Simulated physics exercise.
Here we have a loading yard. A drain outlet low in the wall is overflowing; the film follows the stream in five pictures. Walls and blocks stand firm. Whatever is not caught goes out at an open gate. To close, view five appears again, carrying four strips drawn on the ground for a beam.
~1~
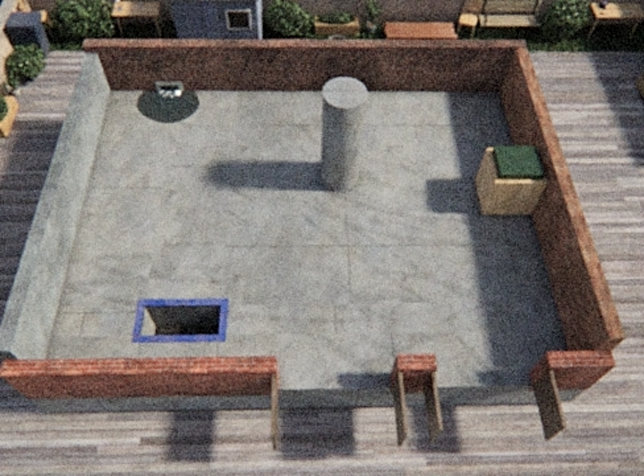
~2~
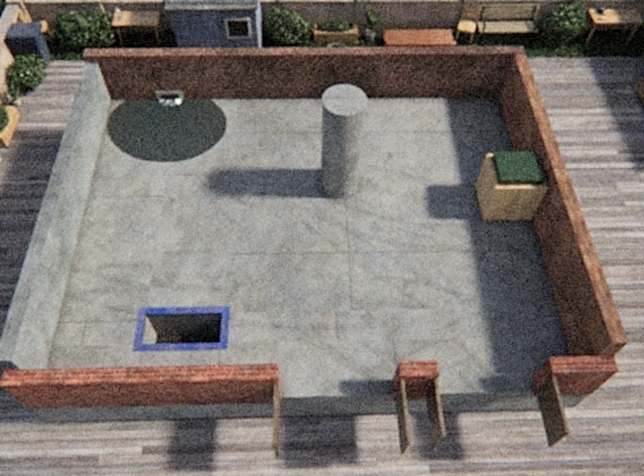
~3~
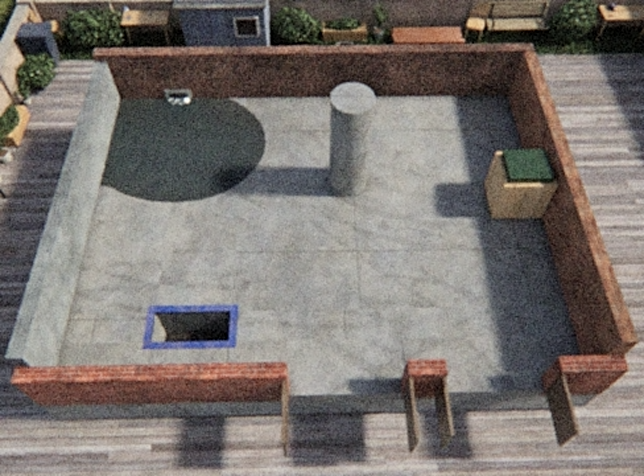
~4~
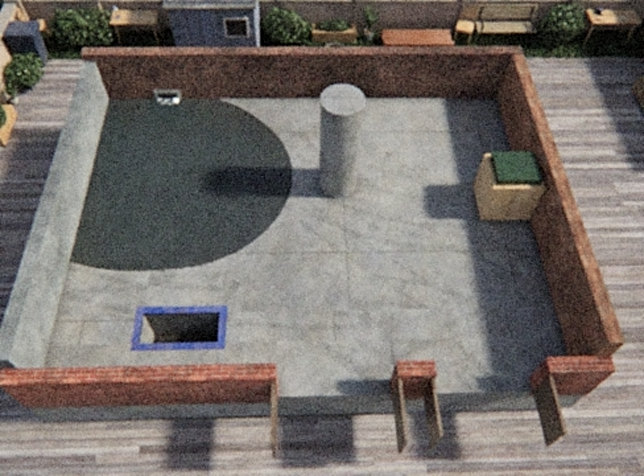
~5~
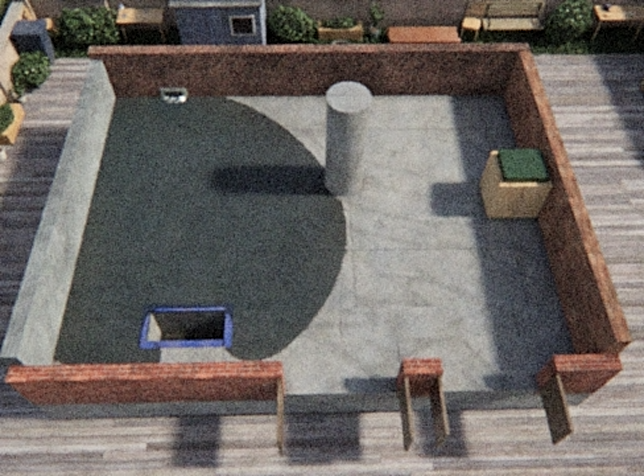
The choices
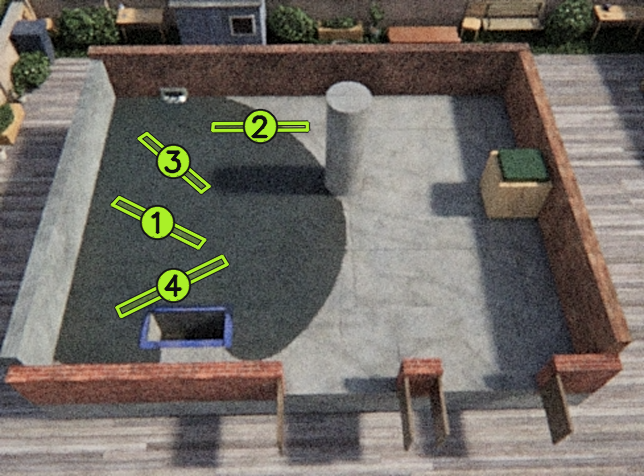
Dark water spreads from a small pale outfall at the back left of a walled loading yard, seen from high above in a slightly jittering view. Brick and grey walls enclose a pale paved floor with a grey column, a green-topped tan box at right, a blue-rimmed pit at front left and open gates in front. The rounded sheet widens rightward and forward, reaches the column, then enters the pit.
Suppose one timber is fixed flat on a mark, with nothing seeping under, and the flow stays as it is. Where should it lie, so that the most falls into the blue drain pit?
Position 2.
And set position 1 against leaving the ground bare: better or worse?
Worse.
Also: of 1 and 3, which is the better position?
3 it is.
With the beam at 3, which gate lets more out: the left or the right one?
The left one.
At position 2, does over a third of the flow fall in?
Yes.
In lime, 1 from (115, 201) to (201, 243); 2 from (213, 127) to (307, 126); 3 from (143, 136) to (205, 189); 4 from (119, 311) to (224, 260).
Choosing 1, about 24 % of the stream goes into the blue drain pit, about 75 % out by the gates.
Choosing 2, about 47 % of the stream goes into the blue drain pit, about 48 % out by the gates.
Choosing 3, about 31 % of the stream goes into the blue drain pit, about 67 % out by the gates.
Choosing 4, about 24 % of the stream goes into the blue drain pit, about 74 % out by the gates.
